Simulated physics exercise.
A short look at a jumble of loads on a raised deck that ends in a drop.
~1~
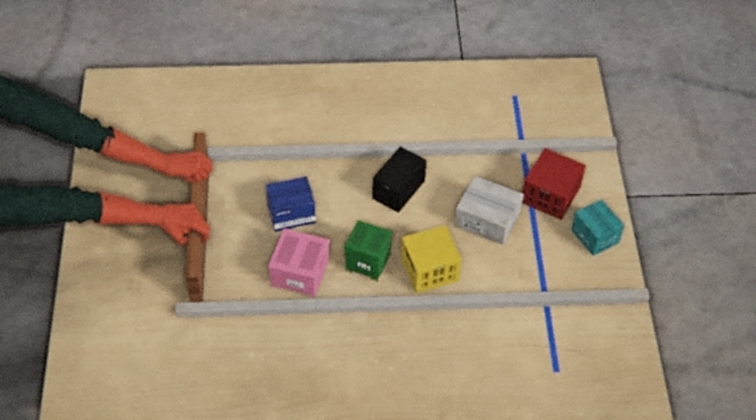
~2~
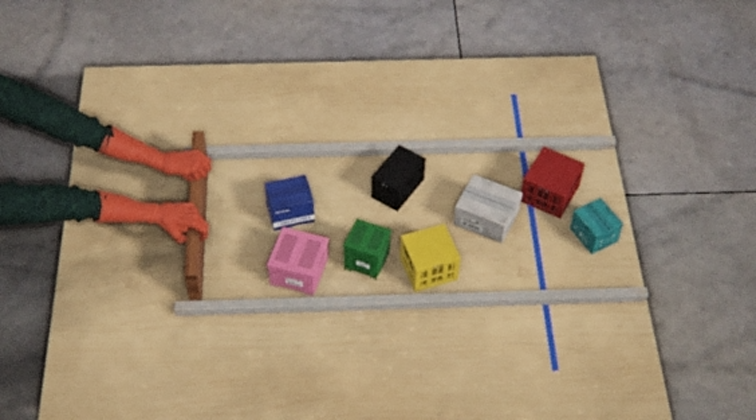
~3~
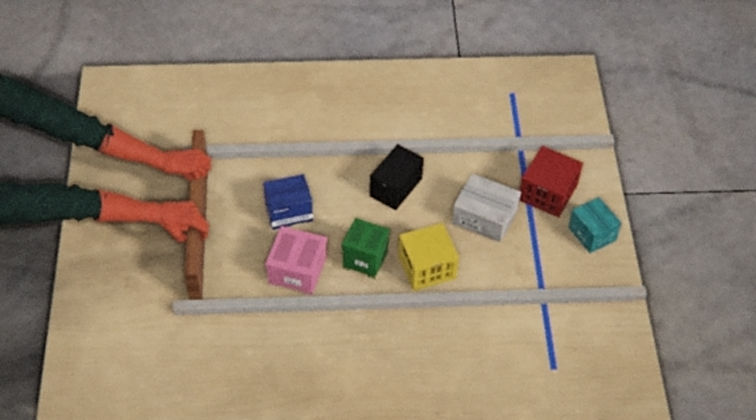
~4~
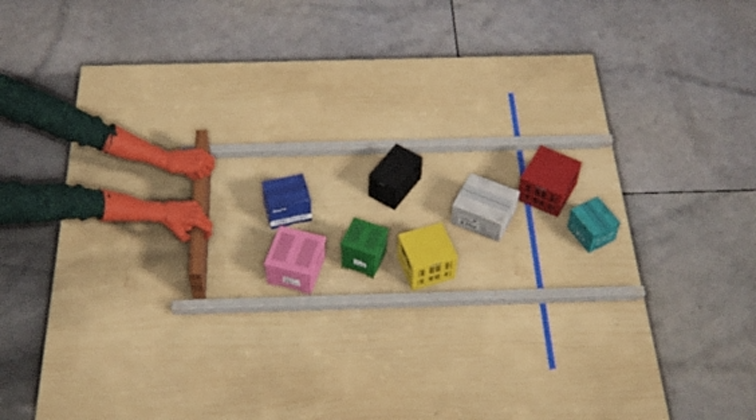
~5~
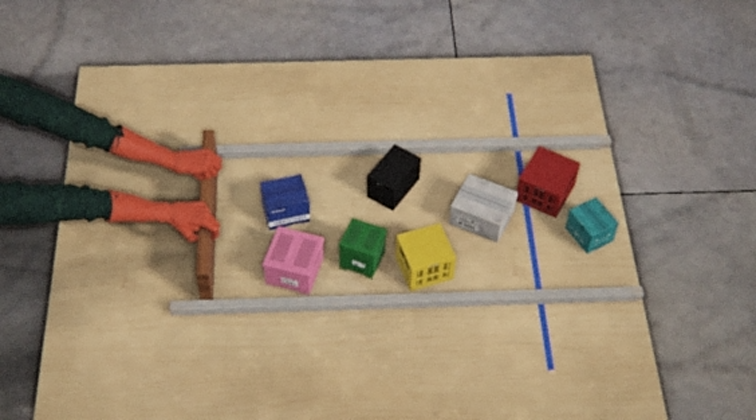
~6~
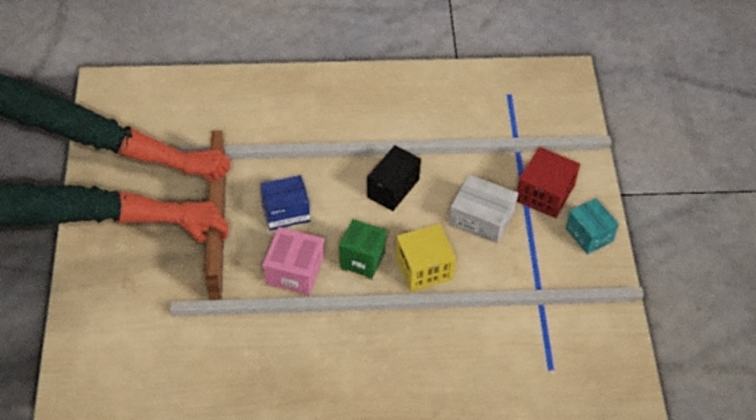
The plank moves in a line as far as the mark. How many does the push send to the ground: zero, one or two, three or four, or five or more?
The number that fall off is one or two.
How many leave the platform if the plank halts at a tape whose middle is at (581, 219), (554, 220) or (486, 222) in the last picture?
Try by try, 5, 2 and 0.
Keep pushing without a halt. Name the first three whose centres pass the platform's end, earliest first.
The order is the turquoise box, the yellow crate, the white box.
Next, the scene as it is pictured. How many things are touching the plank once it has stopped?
In contact: 3.
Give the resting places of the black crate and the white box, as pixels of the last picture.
First (539, 166), then (598, 208).
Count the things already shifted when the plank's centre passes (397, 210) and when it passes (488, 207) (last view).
5 and 8.
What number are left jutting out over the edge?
It comes to 0.
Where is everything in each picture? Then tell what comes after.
In the first picture, turquoise box (598, 228); red crate (553, 184); white box (489, 210); plank (198, 217); tape (534, 223).
In the second picture, red crate (552, 182); plank (197, 215).
In the third picture, white box (486, 208); yellow crate (428, 257).
In the fourth picture, turquoise box (594, 225); green tote (364, 248).
In the fifth picture, red crate (547, 182); pink tote (294, 261).
In the sixth picture, turquoise box (592, 226); red crate (548, 182); white box (483, 209); plank (216, 215); tape (529, 221).
Soon after, none off yet; turquoise box at rest near (592, 226); red crate at rest near (548, 182); white box at rest near (483, 209).
After that, none off yet; turquoise box moving near (596, 226); red crate displaced a little near (560, 172); white box displaced about its own width near (546, 208).
In the end, the number that fall off is one or two; gone, yellow crate and turquoise box.
